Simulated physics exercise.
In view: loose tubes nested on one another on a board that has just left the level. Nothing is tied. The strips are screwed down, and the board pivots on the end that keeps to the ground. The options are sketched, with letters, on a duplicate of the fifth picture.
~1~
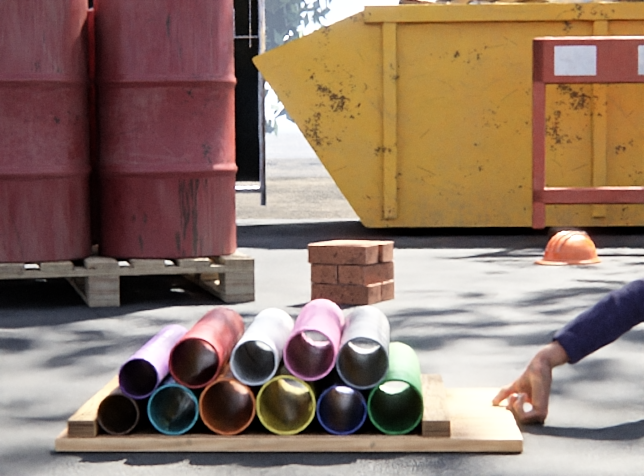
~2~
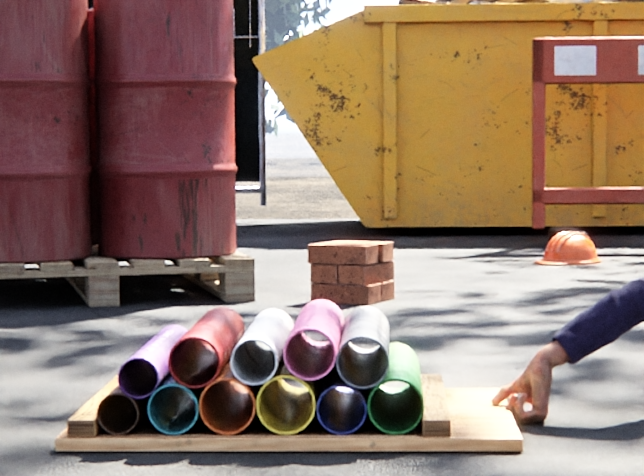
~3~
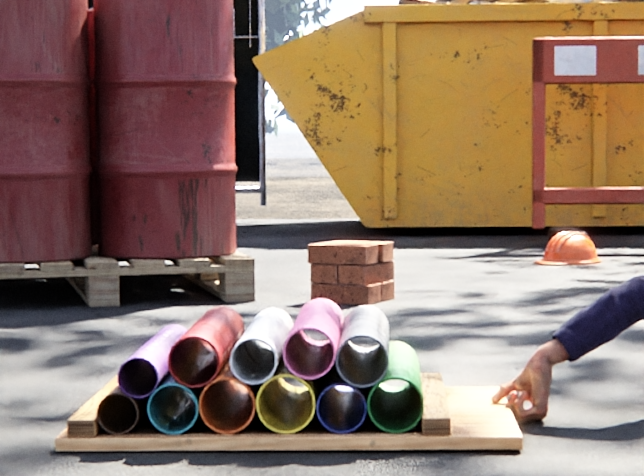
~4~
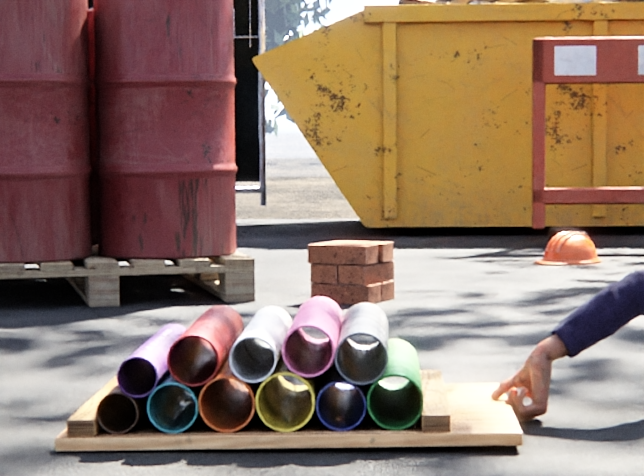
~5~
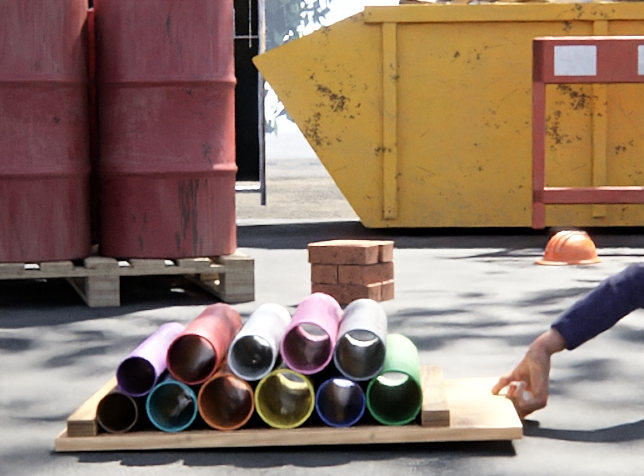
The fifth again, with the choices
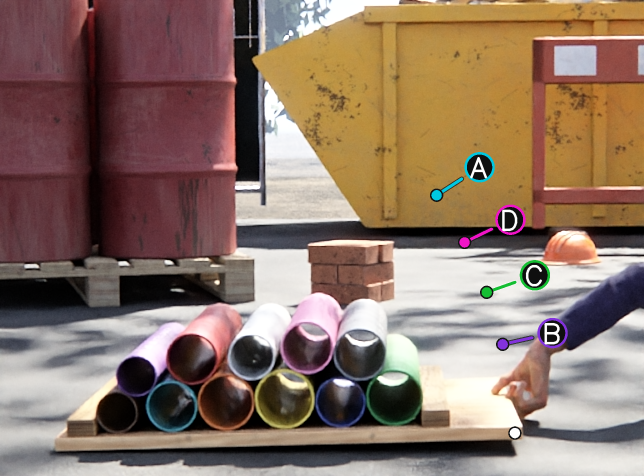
Colourful tubes stacked on a wooden board outdoors, barely shifting as a hand at the right edge slightly lifts that end.
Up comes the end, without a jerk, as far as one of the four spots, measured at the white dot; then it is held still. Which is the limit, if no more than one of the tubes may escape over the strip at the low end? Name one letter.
Mark C is as high as it can go.
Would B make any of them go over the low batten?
No.
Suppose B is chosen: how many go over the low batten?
At B the number is none.
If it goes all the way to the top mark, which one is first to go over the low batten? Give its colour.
It is the purple one.
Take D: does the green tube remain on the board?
Yes, with D.
On the marked copy, A at (437, 196); B at (503, 344); C at (487, 292); D at (465, 242); the white dot at (515, 433).
With C. Early on, board at 14°.
Further on, board at 19°.
At the end, board at 19°, none over the low batten.
As for the rest, A five over the low batten; B none over the low batten; D five over the low batten.
